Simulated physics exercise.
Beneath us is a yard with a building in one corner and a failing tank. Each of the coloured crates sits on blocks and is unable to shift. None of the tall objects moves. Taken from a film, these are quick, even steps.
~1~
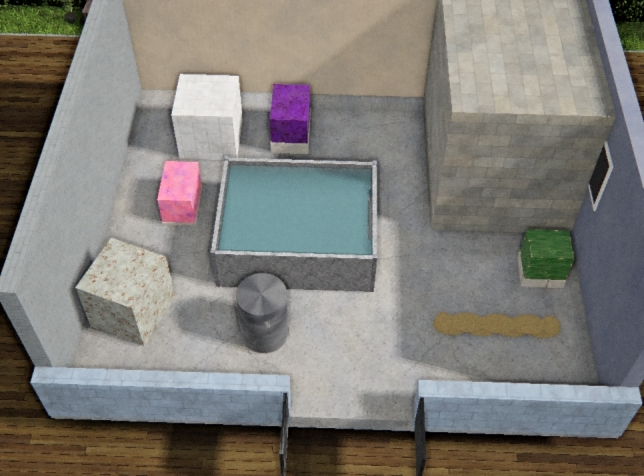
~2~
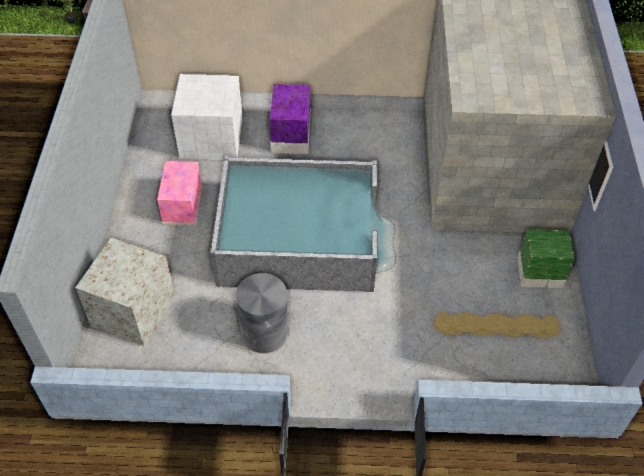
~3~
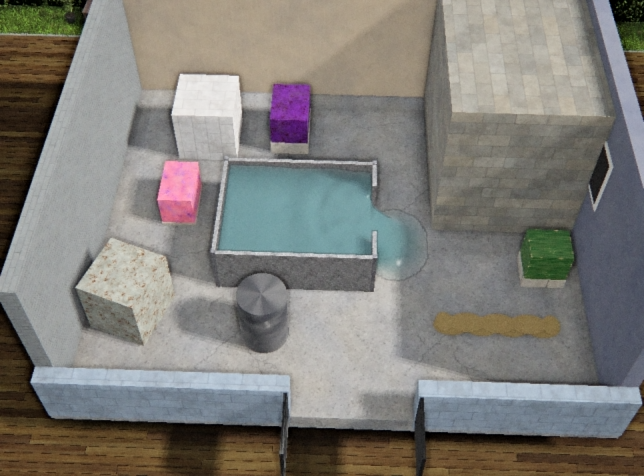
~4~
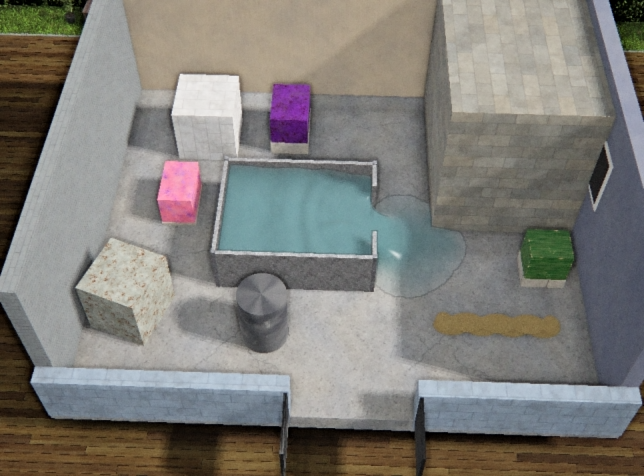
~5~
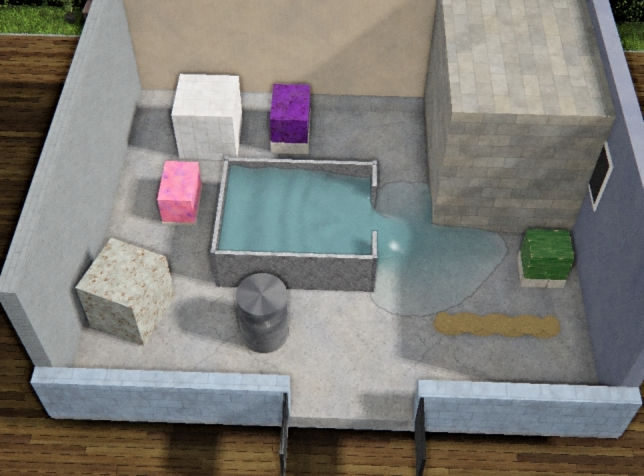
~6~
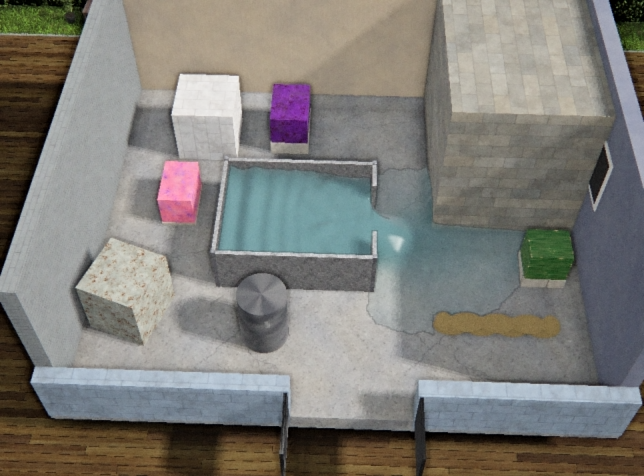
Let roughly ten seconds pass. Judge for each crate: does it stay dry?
Result: The green crate sits too low. The pink crate sits too low. The purple crate sits high enough.
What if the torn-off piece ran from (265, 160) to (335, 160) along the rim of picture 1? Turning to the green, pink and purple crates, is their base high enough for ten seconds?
Going crate by crate, the green one stays out of reach, then the pink one is caught, then the purple one is caught.
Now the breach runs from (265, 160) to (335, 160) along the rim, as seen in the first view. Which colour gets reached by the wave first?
The purple crate.
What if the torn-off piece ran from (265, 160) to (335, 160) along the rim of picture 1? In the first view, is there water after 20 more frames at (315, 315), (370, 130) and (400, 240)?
Taking them in turn, I get left untouched, then sodden, then sodden.
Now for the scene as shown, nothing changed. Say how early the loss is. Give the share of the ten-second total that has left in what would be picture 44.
Near 20 %.
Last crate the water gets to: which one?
It would be the pink crate.
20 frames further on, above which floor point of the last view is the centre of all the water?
Somewhere near (387, 253).
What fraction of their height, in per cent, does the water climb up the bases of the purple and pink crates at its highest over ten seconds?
Around 30 in a hundred for the first and 160 in a hundred for the second.
A moment on, water covers 25 % of the floor; the green crate water round its plinth, the pink crate not reached, the purple crate not reached.
Next, water covers 35 % of the floor; the green crate water round its plinth, the pink crate not reached, the purple crate not reached.
Then, water covers 45 % of the floor; the green crate water round its plinth, the pink crate not reached, the purple crate water round its plinth.
Later, water covers 80 % of the floor; the green crate water round its plinth, the pink crate not reached, the purple crate water round its plinth.
In the end, water covers 100 % of the floor; the green crate was topped, the pink crate was topped, the purple crate stayed above the water.
